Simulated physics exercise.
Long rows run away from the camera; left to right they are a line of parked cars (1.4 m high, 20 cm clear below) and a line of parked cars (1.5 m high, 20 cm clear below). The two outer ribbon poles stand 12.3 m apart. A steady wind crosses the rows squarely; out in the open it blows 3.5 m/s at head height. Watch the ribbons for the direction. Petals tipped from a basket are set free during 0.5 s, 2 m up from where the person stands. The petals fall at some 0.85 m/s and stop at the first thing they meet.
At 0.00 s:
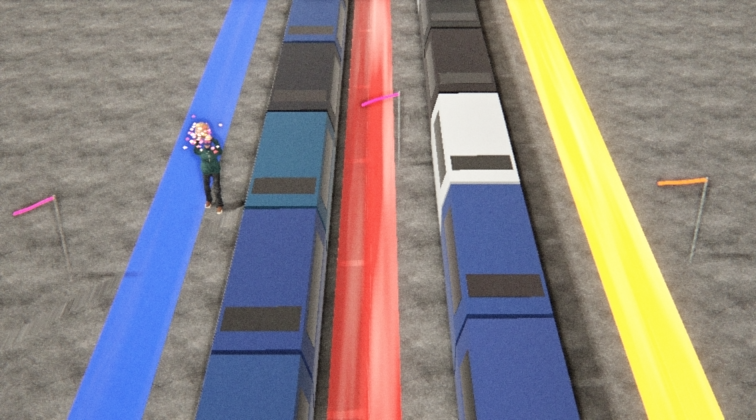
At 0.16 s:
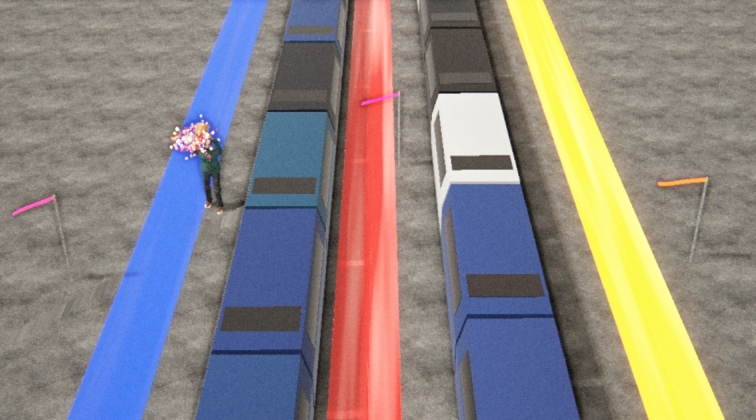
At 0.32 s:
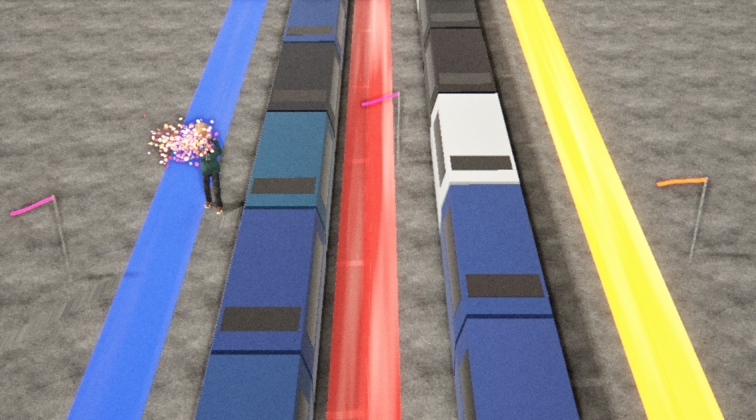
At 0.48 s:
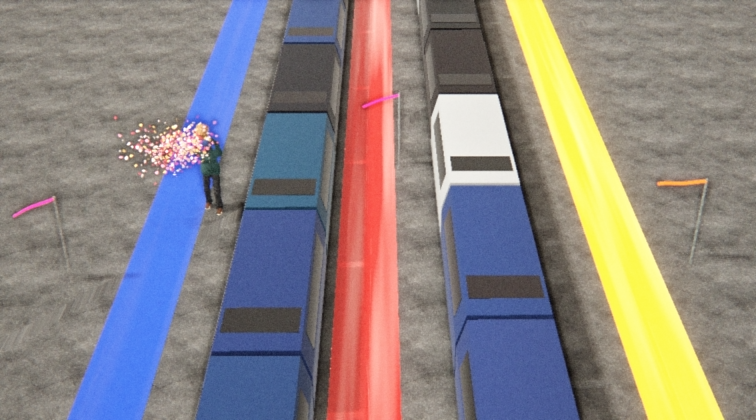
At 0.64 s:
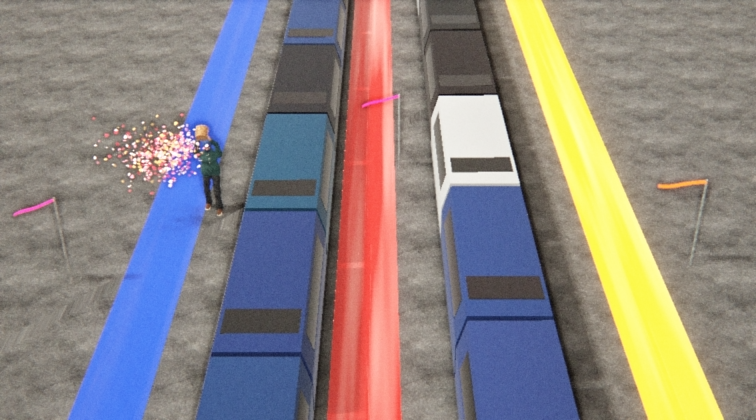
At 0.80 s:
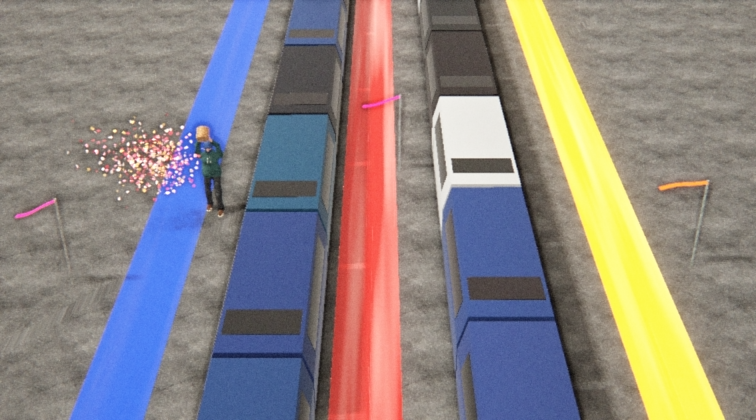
On rough grey ground seen from high above, two lines of parked cars run up the view, with a blue stripe at left, a red one between them and a yellow one at right. A person in dark clothes stands beside the left line, and three thin poles carry pink and orange ribbons pointing left. Pale pink petals burst out by the person's head and spread leftward across the blue stripe, while the ribbons barely stir and the camera stays still.
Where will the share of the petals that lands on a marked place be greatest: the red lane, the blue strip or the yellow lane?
The biggest share falls on the blue one.
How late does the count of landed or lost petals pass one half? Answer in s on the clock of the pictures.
At about 2.4 s.
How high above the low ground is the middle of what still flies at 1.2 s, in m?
About 1.2 m.
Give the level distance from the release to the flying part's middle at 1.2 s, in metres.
Roughly 1.5 m.
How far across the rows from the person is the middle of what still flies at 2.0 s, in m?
About 2.5 m.
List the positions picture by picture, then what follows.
The left ribbon ends at (14, 214), leaning 65 degrees to the left, the petals in the air span x = 190 to 215 around y = 135 and it comes from (202, 136), in the first picture.
The right ribbon ends at (659, 184), leaning 80 degrees to the left, the petals in the air span x = 175 to 210 around y = 140, the blue one passes (160, 260), the red one passes (367, 260) and the yellow one passes (625, 259), in the second picture.
The inner ribbon ends at (362, 105), leaning 70 degrees to the left, the petals in the air span x = 160 to 210 around y = 145 and the top of the right line of parked cars crosses (480, 159), in the third picture.
The left ribbon ends at (13, 216), leaning 65 degrees to the left, the petals in the air span x = 140 to 205 around y = 145, the blue one passes (182, 199), the red one passes (368, 198) and the yellow one passes (600, 198), in the fourth picture.
The right ribbon ends at (658, 186), leaning 80 degrees to the left and the petals in the air span x = 120 to 195 around y = 155, in the fifth picture.
The inner ribbon ends at (363, 107), leaning 75 degrees to the left, the petals in the air span x = 105 to 185 around y = 160 and the top of the left line of parked cars crosses (289, 167), in the sixth picture.
After 1.2 s, 0 % lies on the blue strip, 0 % on the red lane and 0 % on the yellow lane; 0 % has touched down or left; the middle of what still flies is 1.2 m above the low ground, near (128, 177).
After 2.0 s, 15 % lies on the blue strip, 0 % on the red lane and 0 % on the yellow lane; 26 % has touched down or left; the middle of what still flies is 0.6 m above the low ground, near (98, 199).
After 3.5 s, 32 % lies on the blue strip, 0 % on the red lane and 0 % on the yellow lane; 84 % has touched down or left; the middle of what still flies is 0.5 m above the low ground, near (22, 204).
After 8.0 s, 34 % lies on the blue strip, 0 % on the red lane and 0 % on the yellow lane; 99 % has touched down or left.
After 45.0 s, 34 % lies on the blue strip, 0 % on the red lane and 0 % on the yellow lane; 100 % has touched down or left.
